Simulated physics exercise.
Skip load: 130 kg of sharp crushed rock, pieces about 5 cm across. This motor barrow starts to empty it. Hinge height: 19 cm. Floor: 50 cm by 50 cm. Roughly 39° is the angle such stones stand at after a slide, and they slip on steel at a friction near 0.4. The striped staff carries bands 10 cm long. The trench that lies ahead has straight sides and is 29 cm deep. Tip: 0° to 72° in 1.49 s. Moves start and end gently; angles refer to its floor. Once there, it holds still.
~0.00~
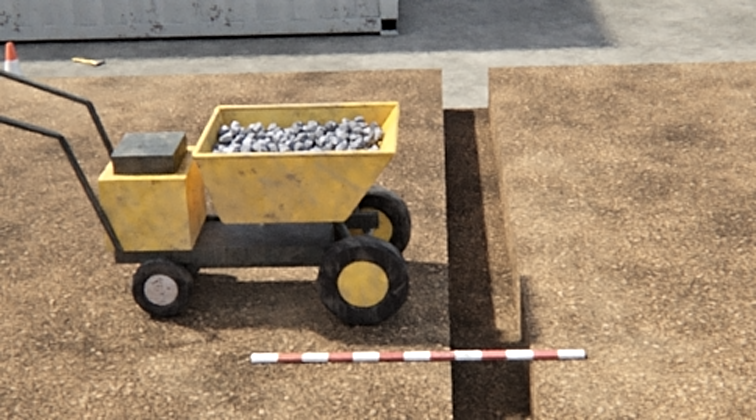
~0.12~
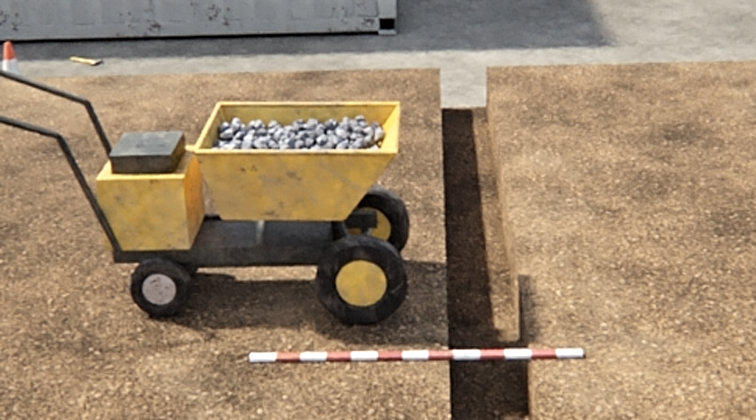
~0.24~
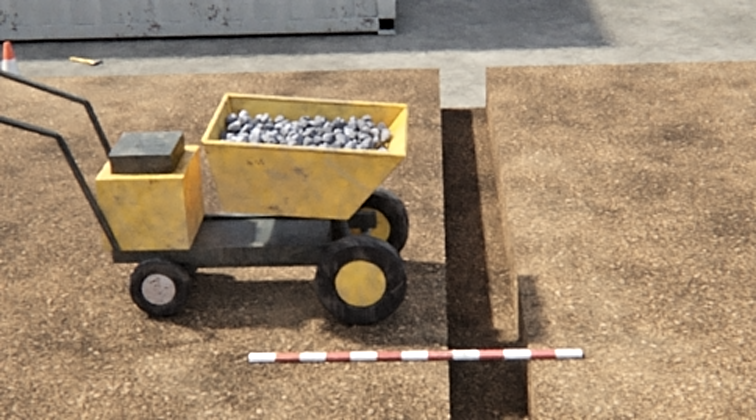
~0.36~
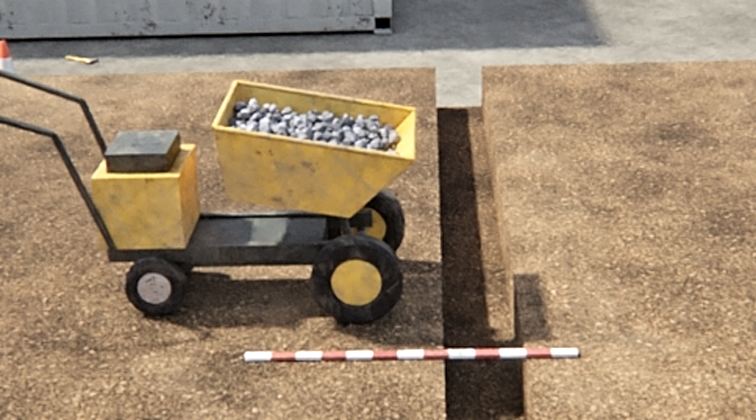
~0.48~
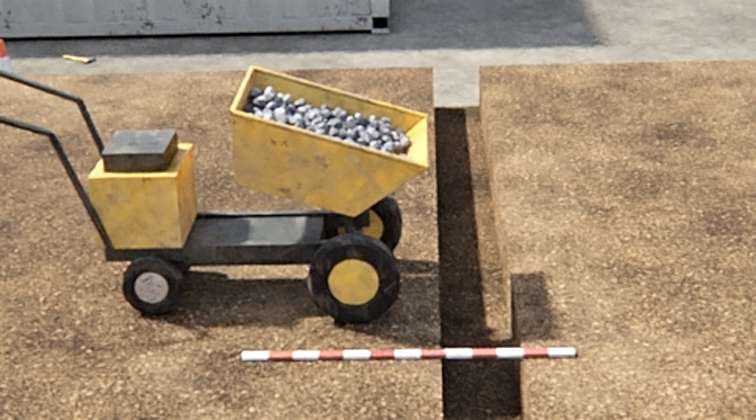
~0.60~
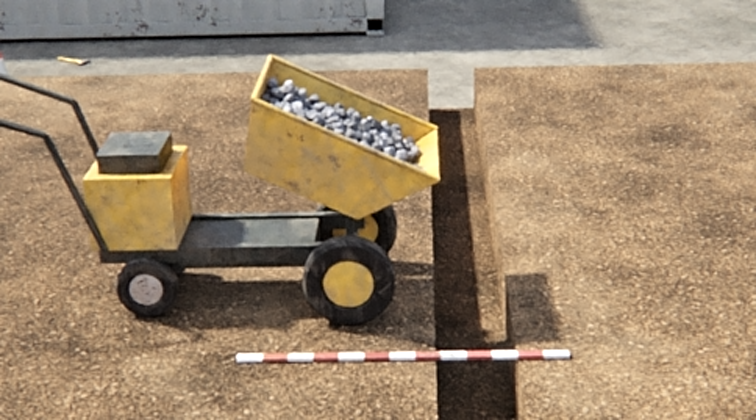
A yellow motor barrow stood on brown ground beside a narrow trench, and its skip full of grey stones slowly tilted, the back rising and the front lip swinging right and down.
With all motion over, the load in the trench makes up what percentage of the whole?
It makes up about 42 percent of the whole load.
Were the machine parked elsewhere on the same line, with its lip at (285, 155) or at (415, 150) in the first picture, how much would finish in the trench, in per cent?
First place roughly 50%, second roughly 25%.
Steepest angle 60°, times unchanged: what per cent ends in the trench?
Near 15 per cent then.
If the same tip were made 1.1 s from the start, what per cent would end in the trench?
Around 35 per cent would end in the trench.
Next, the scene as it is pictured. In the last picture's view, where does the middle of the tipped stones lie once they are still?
Somewhere around (503, 287) in the last picture.
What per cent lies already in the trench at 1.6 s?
I'd say near 5 per cent at that time.
After 1.1 s the floor is at 61°; 100 % in the skip; the foremost stones are at (484, 222).
After 1.6 s the floor is at 72°; 77 % in the skip, 3 % in the trench, 20 % past the trench; the foremost stones are at (590, 281).
After 1.9 s the floor is at 72°; 50 % in the skip, 10 % in the trench, 40 % past the trench; the foremost stones are at (651, 290).
After 3.9 s the floor is at 72°; 17 % in the skip, 42 % in the trench, 41 % past the trench; the foremost stones are at (668, 282).
